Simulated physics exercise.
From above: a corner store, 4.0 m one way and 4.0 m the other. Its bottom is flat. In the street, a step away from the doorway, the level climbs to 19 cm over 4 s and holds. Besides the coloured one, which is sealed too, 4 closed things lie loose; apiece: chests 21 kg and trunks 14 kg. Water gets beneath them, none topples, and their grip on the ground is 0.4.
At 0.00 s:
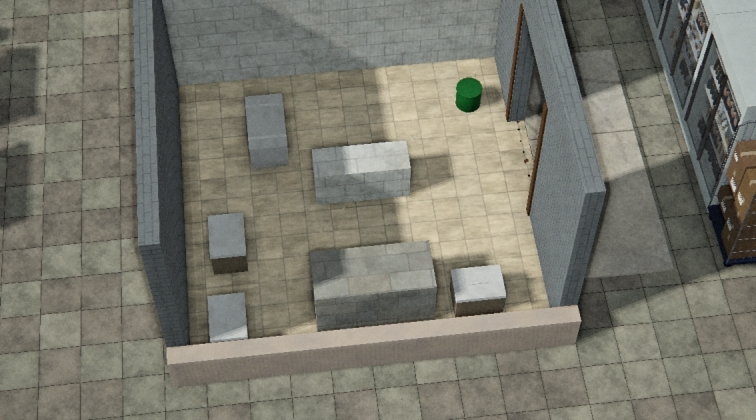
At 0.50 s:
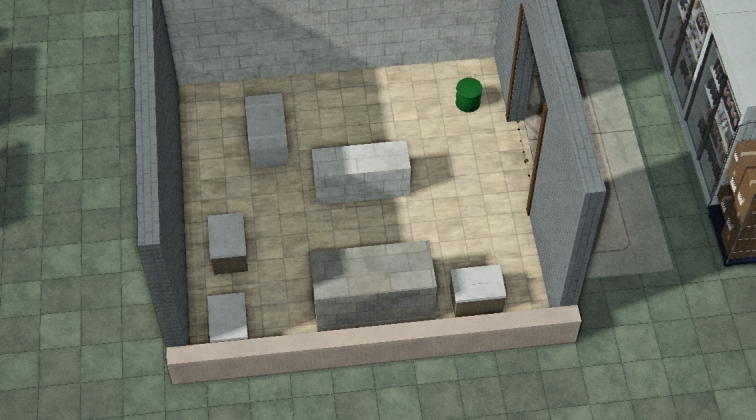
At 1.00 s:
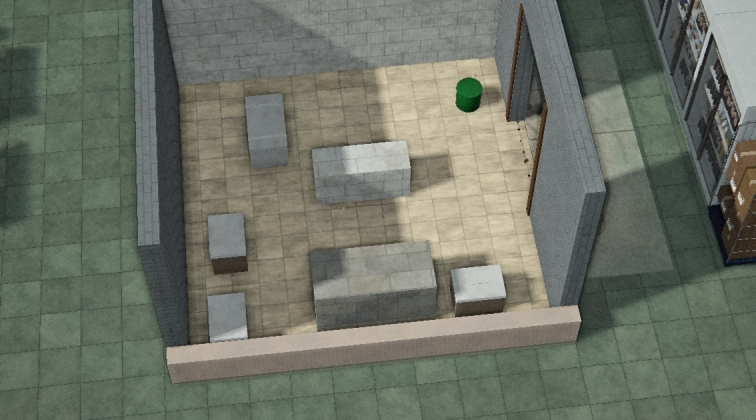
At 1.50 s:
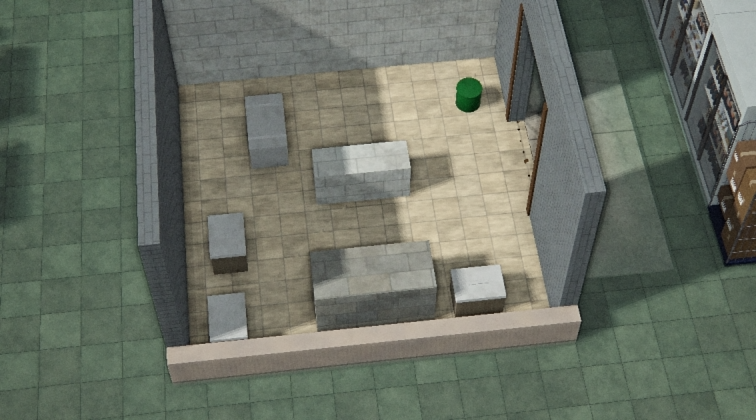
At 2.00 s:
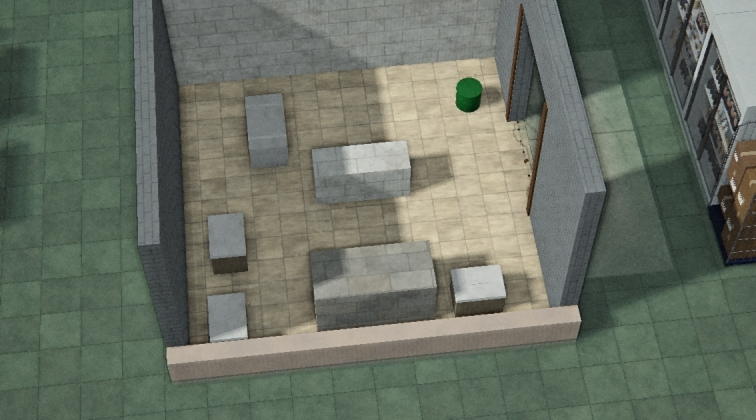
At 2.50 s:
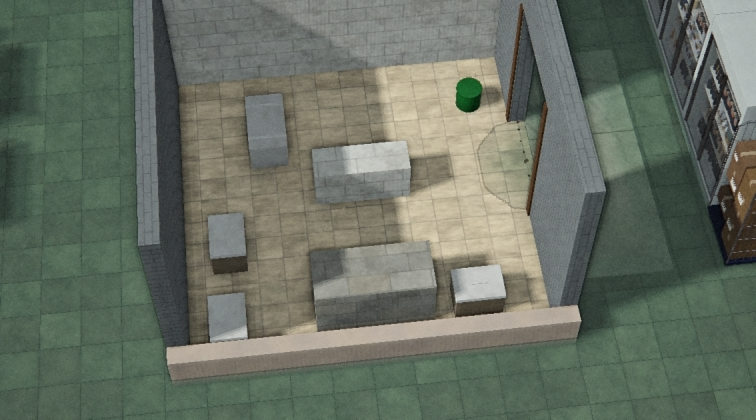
In a walled shop, the blocks stay still as greenish water creeps in through the doorway.
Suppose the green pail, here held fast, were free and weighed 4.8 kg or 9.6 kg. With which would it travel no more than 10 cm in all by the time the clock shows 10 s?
For it, the smaller load will do.
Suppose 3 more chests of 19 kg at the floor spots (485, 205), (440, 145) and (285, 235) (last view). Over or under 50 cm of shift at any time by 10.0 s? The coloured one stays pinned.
In that order: Over, past it, less.
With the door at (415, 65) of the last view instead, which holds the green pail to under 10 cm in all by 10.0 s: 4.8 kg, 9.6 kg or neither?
Then neither load is enough.
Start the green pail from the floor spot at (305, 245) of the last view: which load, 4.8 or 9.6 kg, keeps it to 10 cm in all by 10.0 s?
Only the larger holds.
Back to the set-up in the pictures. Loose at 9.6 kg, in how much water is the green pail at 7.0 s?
Roughly 2 cm.
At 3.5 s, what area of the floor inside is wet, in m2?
About 2.0 m2.
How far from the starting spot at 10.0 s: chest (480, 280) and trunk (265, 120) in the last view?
In turn: 0 cm, 120 cm.
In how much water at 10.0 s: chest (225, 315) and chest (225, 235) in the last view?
Roughly 9 and 12 cm.
After 3.5 s the green pail would be 0 cm from its start with 4.8 kg and 0 cm from its start with 9.6 kg; 0 cm of water round it then.
After 4.5 s the green pail would be 0 cm from its start with 4.8 kg and 0 cm from its start with 9.6 kg; 1 cm of water round it then.
After 7.0 s the green pail would be 0 cm from its start with 4.8 kg and 0 cm from its start with 9.6 kg; 2 cm of water round it then.
After 10.0 s the green pail would be 0 cm from its start with 4.8 kg and 0 cm from its start with 9.6 kg; 3 cm of water round it then.
